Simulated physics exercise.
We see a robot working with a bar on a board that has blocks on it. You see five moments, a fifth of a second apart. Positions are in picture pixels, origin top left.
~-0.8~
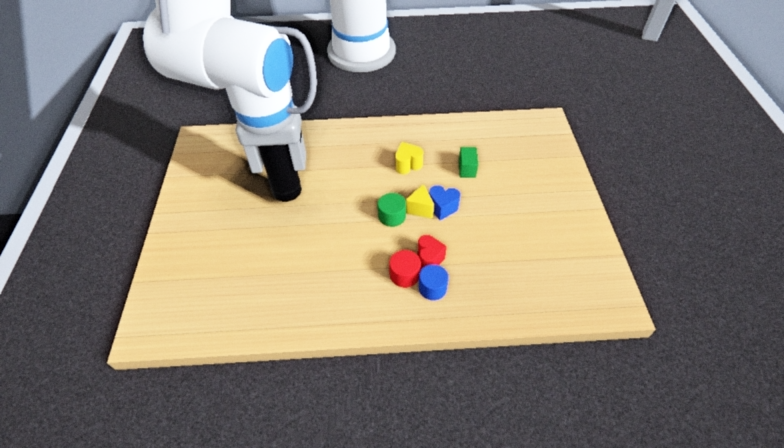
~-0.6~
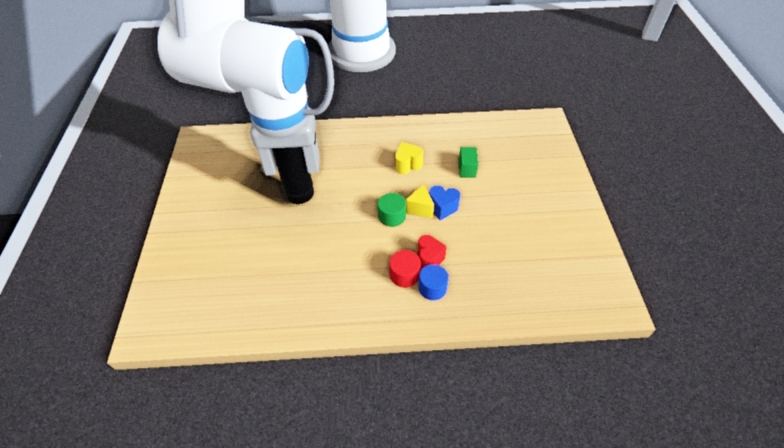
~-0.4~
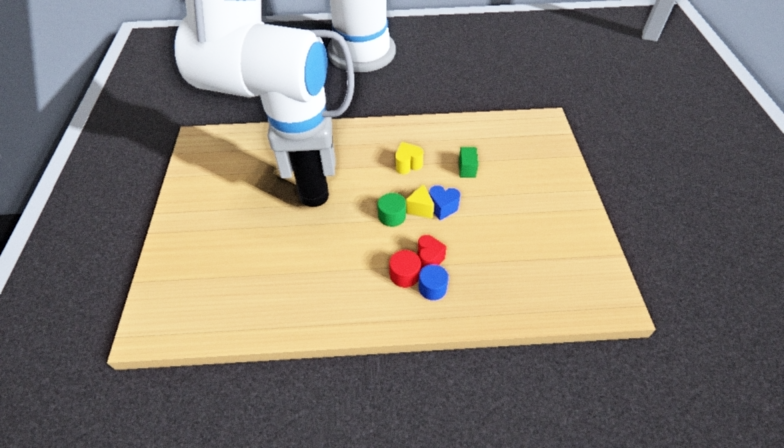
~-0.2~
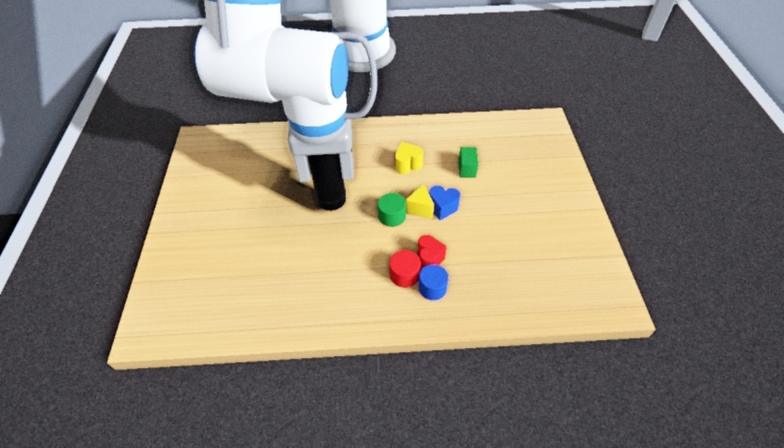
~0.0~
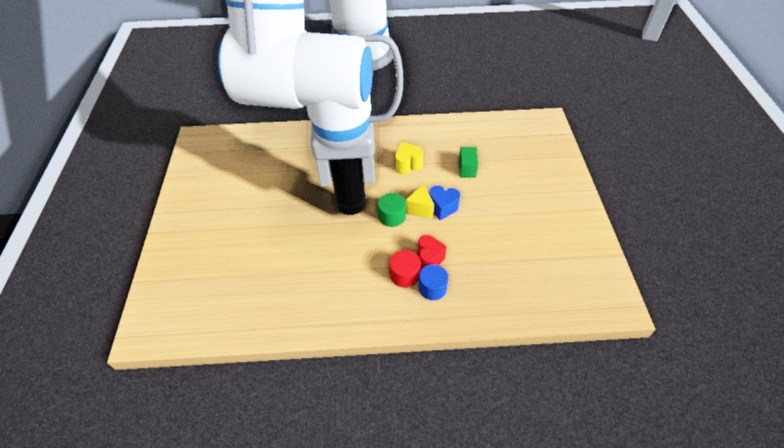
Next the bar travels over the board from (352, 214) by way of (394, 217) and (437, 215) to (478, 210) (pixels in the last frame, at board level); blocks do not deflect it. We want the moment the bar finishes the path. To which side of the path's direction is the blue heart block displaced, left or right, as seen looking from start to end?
Pushed left.
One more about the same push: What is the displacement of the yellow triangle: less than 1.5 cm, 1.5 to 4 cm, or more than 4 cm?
By the end of the path, it will have gone past 4 cm.
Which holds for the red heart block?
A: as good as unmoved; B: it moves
My answer is option A.
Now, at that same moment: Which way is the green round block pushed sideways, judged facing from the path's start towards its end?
Right.
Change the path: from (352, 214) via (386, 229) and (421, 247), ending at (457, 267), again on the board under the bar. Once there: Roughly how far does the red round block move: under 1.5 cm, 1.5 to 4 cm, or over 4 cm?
It shifts under 1.5 cm.
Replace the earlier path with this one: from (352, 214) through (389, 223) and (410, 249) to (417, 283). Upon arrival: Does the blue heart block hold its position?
No, that is not what happens.
On the path given first. One third of the way, bar at (394, 208); green round block at (423, 208); yellow triangle at (447, 199), turned 35° anticlockwise; blue heart block at (465, 190), turned 25° anticlockwise.
Two thirds of the way, bar at (439, 206); green round block at (459, 220); yellow triangle at (474, 207), turned 85° anticlockwise; blue heart block at (469, 188), turned 50° anticlockwise.
At the end, bar at (480, 200); green round block at (464, 223); yellow triangle at (501, 209), turned 15° anticlockwise; red heart block in place; blue heart block at (484, 177), turned 55° anticlockwise.
